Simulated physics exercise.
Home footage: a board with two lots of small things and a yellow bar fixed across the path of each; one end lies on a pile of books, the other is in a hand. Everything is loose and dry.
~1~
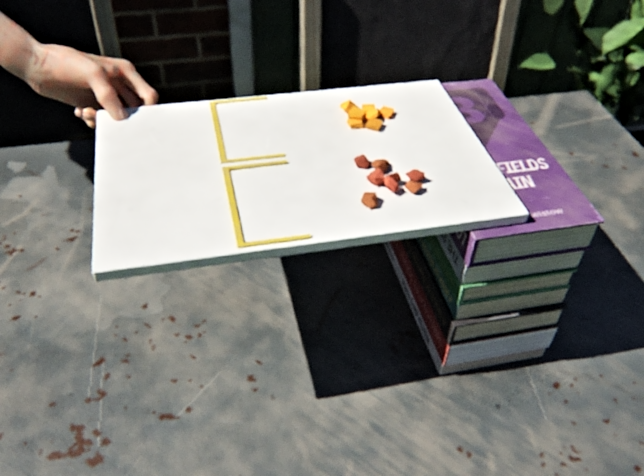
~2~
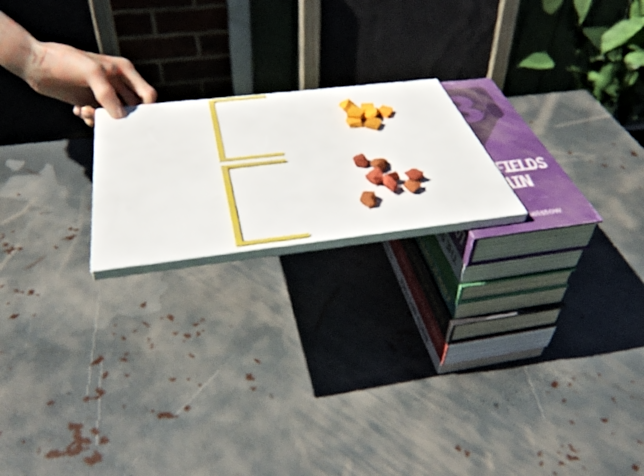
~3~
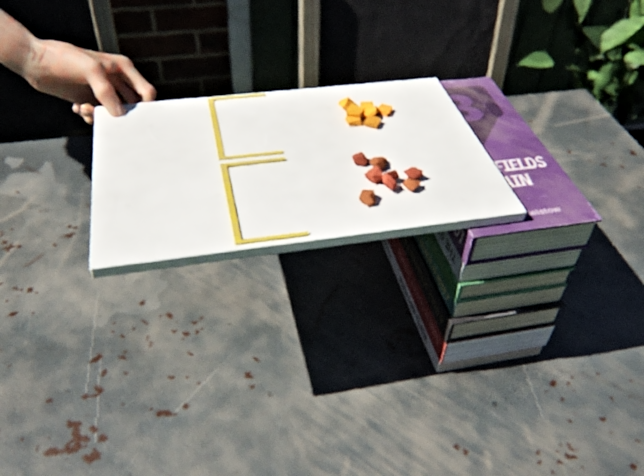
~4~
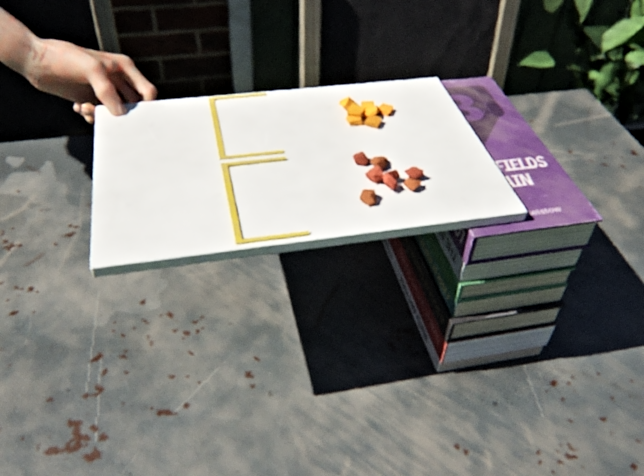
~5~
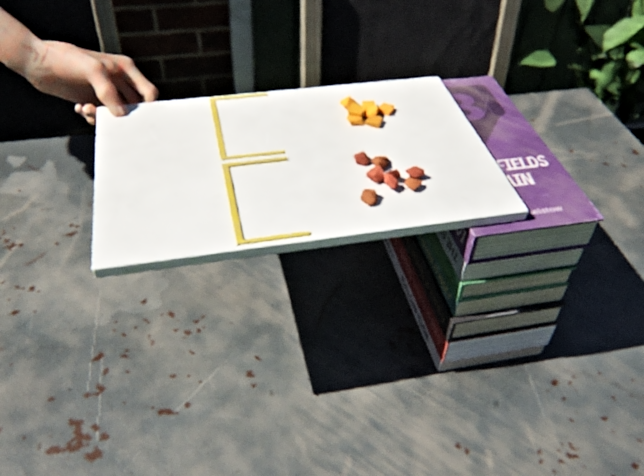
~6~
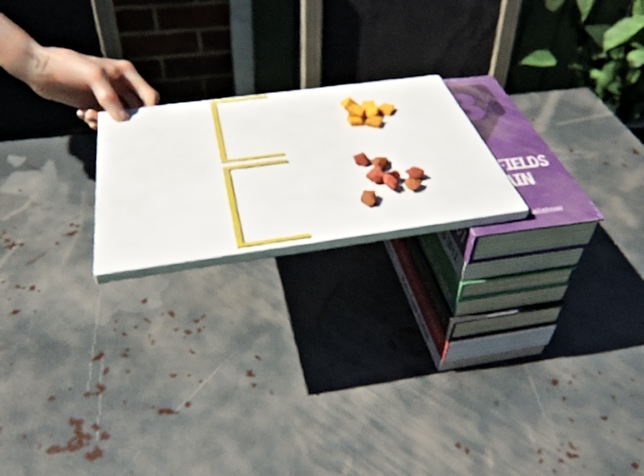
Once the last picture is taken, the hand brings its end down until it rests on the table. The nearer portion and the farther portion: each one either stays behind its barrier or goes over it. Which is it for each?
The nearer portion crosses, the farther portion crosses.
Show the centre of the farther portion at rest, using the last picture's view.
Near (167, 281).
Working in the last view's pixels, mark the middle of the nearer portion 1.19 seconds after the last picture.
Roughly at (310, 251).
Then, 0.58 s after the last picture, board sloping at 17°; nearer portion where it was; farther portion where it was.
Then, 1.19 s after the last picture, board sloping at 33°; nearer portion a small part past its bar; farther portion on its way down.
Then, 1.92 s after the last picture, board resting at 40°; nearer portion all past its bar; farther portion all past its bar.
At rest, board resting at 40°; nearer portion all past its bar; farther portion all past its bar.
